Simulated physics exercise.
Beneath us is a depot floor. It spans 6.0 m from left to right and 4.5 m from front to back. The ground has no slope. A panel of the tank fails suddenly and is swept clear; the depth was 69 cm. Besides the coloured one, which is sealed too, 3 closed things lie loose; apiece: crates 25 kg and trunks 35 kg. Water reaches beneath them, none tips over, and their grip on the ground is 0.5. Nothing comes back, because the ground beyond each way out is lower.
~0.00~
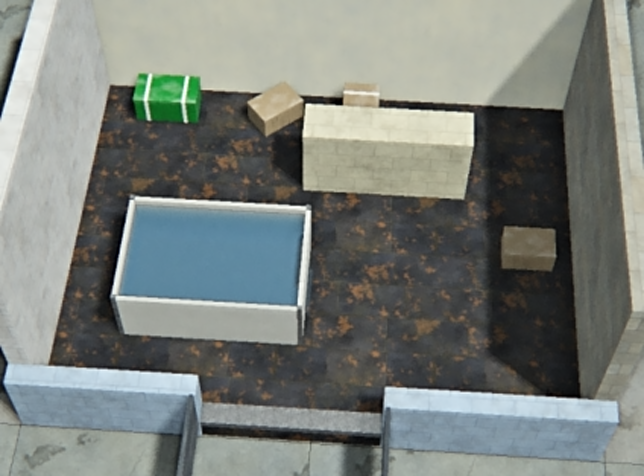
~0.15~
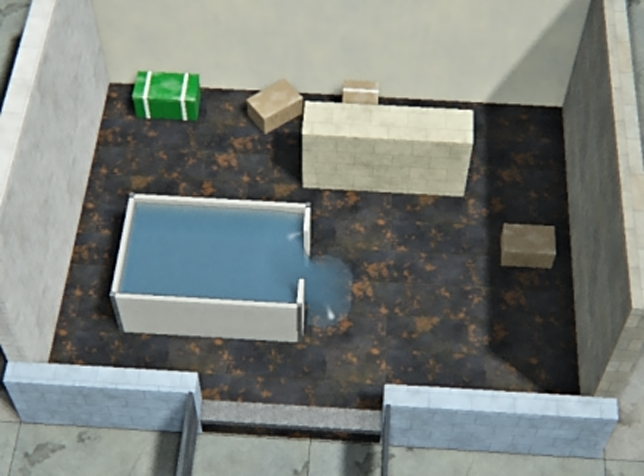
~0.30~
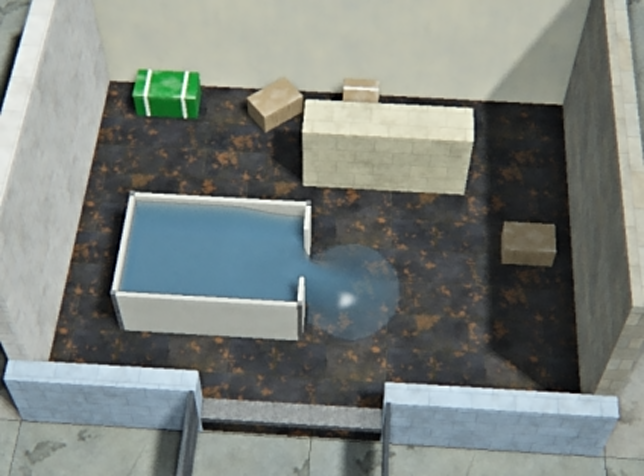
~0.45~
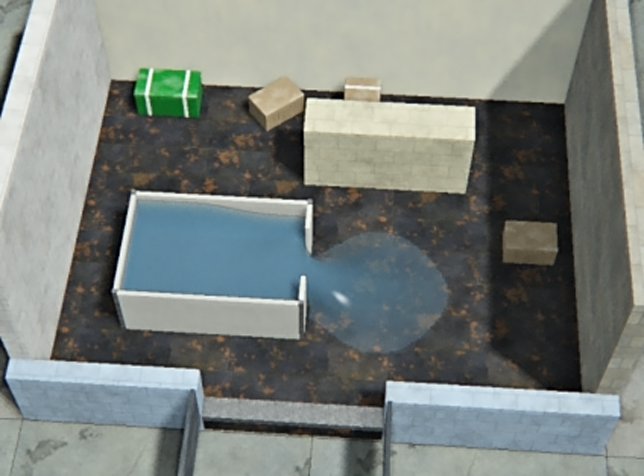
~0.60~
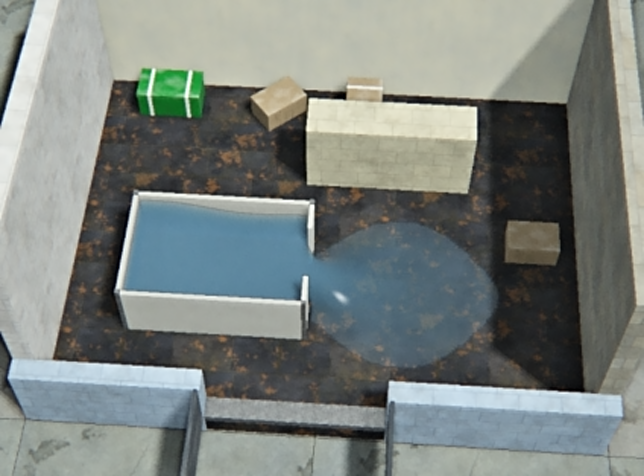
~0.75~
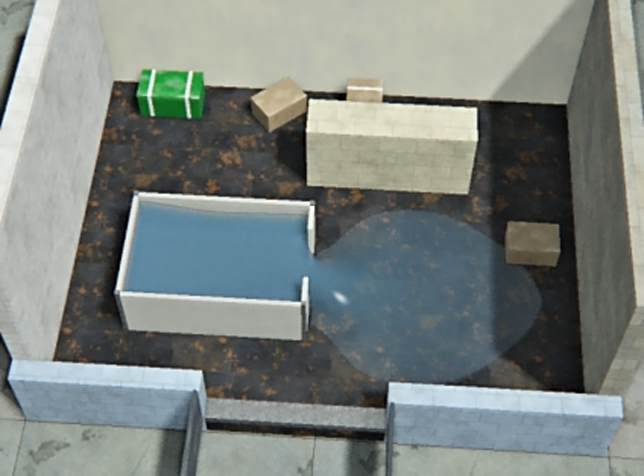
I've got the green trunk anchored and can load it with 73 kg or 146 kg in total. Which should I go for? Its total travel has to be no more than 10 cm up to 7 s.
The lighter one, 73 kg, is fine.
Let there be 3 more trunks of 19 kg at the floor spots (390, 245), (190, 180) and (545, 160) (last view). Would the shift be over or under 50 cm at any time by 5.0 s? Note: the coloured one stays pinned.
The first is higher, the second lower, the third higher.
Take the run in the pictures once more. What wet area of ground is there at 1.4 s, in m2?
11.5 m2.
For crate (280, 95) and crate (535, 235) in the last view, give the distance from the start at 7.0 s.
Log: Item 1 = 20 cm; item 2 = 300 cm.
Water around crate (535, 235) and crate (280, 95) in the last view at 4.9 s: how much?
First roughly 9 cm, second roughly 2 cm.
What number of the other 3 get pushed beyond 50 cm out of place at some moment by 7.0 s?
2.
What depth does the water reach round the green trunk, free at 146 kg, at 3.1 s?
0 cm, roughly.
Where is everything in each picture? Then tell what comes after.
In the first frame, the green trunk at (167, 88) rests on the ground; water covers 2.6 m2; 0 of 4 have shifted.
In the second frame, the green trunk at (166, 86) rests on the ground; 3.0 m2 under water; 0 of 4 have shifted.
In the third frame, the green trunk at (166, 84), on the bottom; 3.7 m2 under water; 0 of 4 have shifted.
In the fourth frame, the green trunk at (168, 83), on the bottom; water covers 4.6 m2; 0 of 4 have shifted.
In the fifth frame, the green trunk at (170, 83), on the bottom; water covers 5.8 m2; 0 of 4 have shifted.
In the sixth frame, the green trunk at (170, 84), on the bottom; water covers 7.3 m2; 0 of 4 have shifted.
After 1.4 s the green trunk would be 0 cm from its start with 73 kg and 0 cm from its start with 146 kg; 0 cm of water round it then.
After 3.1 s the green trunk would be 0 cm from its start with 73 kg and 0 cm from its start with 146 kg; 0 cm of water round it then.
After 4.9 s the green trunk would be 0 cm from its start with 73 kg and 0 cm from its start with 146 kg; 0 cm of water round it then.
After 7.0 s the green trunk would be 0 cm from its start with 73 kg and 0 cm from its start with 146 kg; 2 cm of water round it then.
